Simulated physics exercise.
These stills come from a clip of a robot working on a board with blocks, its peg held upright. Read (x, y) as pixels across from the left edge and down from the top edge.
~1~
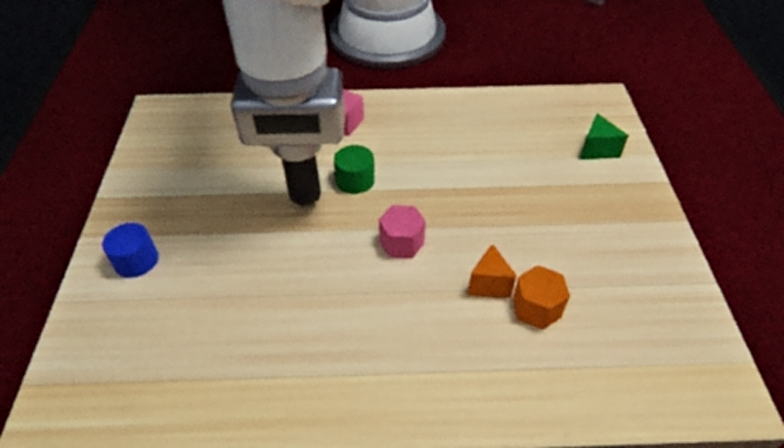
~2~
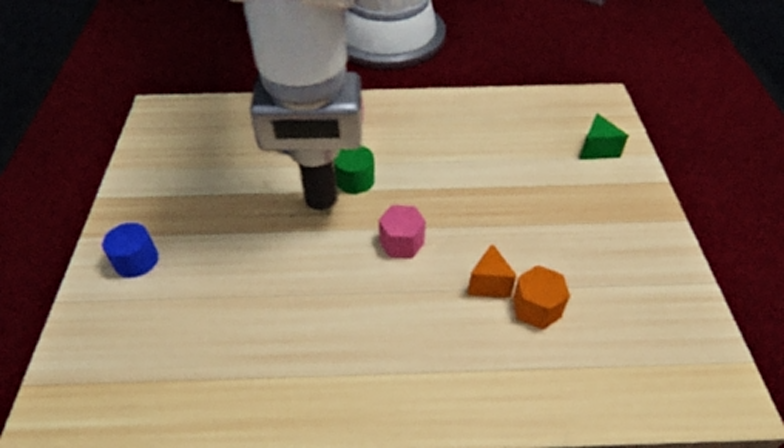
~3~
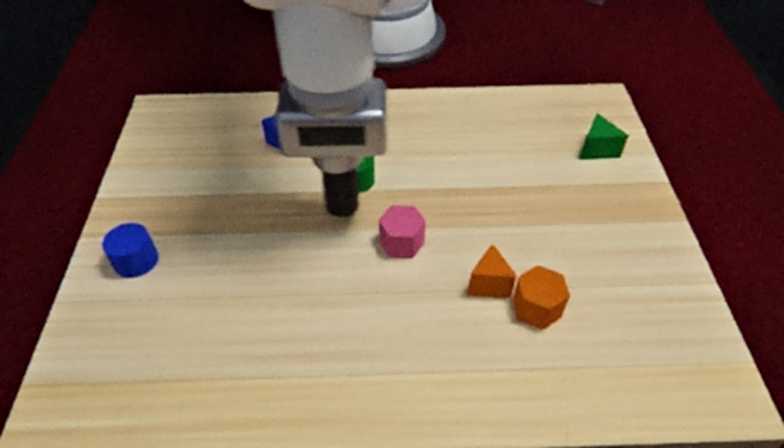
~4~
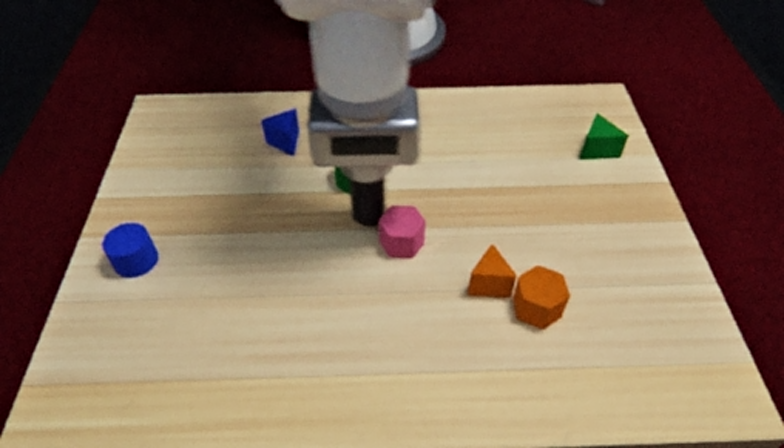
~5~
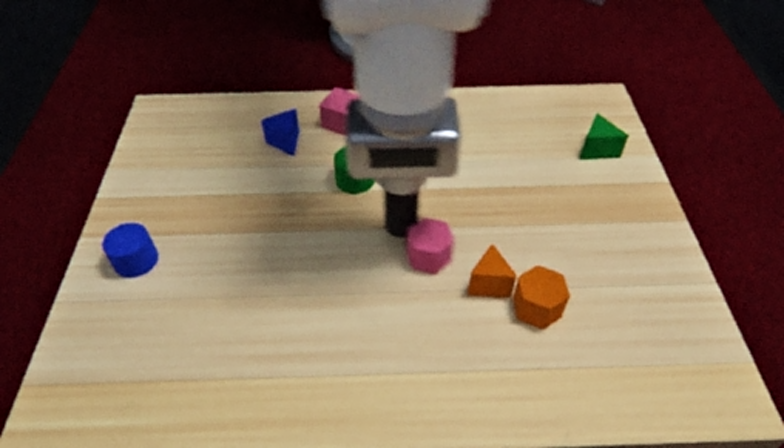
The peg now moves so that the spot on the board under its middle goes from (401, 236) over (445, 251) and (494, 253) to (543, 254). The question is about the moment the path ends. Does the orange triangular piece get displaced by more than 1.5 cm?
Yes - that is the case.
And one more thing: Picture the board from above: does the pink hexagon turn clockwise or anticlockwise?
It ends up turned clockwise.
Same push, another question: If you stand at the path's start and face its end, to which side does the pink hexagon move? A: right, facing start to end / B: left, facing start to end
The correct letter is A.
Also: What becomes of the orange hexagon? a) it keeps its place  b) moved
b
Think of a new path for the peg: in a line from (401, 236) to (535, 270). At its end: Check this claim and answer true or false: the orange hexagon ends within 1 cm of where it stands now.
The statement is false.
On the path given first. One third of the way, peg at (449, 240); pink hexagon at (471, 258), turned 25° clockwise; orange triangular piece at (506, 274), turned 20° anticlockwise; orange hexagon at (559, 292).
Two thirds of the way, peg at (497, 242); pink hexagon at (476, 263), turned 35° clockwise; orange triangular piece at (511, 278), turned 15° anticlockwise; orange hexagon at (563, 293).
At the end, peg at (546, 243); green circle still; pink hexagon at (476, 263), turned 35° clockwise; orange triangular piece at (511, 278), turned 15° anticlockwise; orange hexagon at (563, 293).
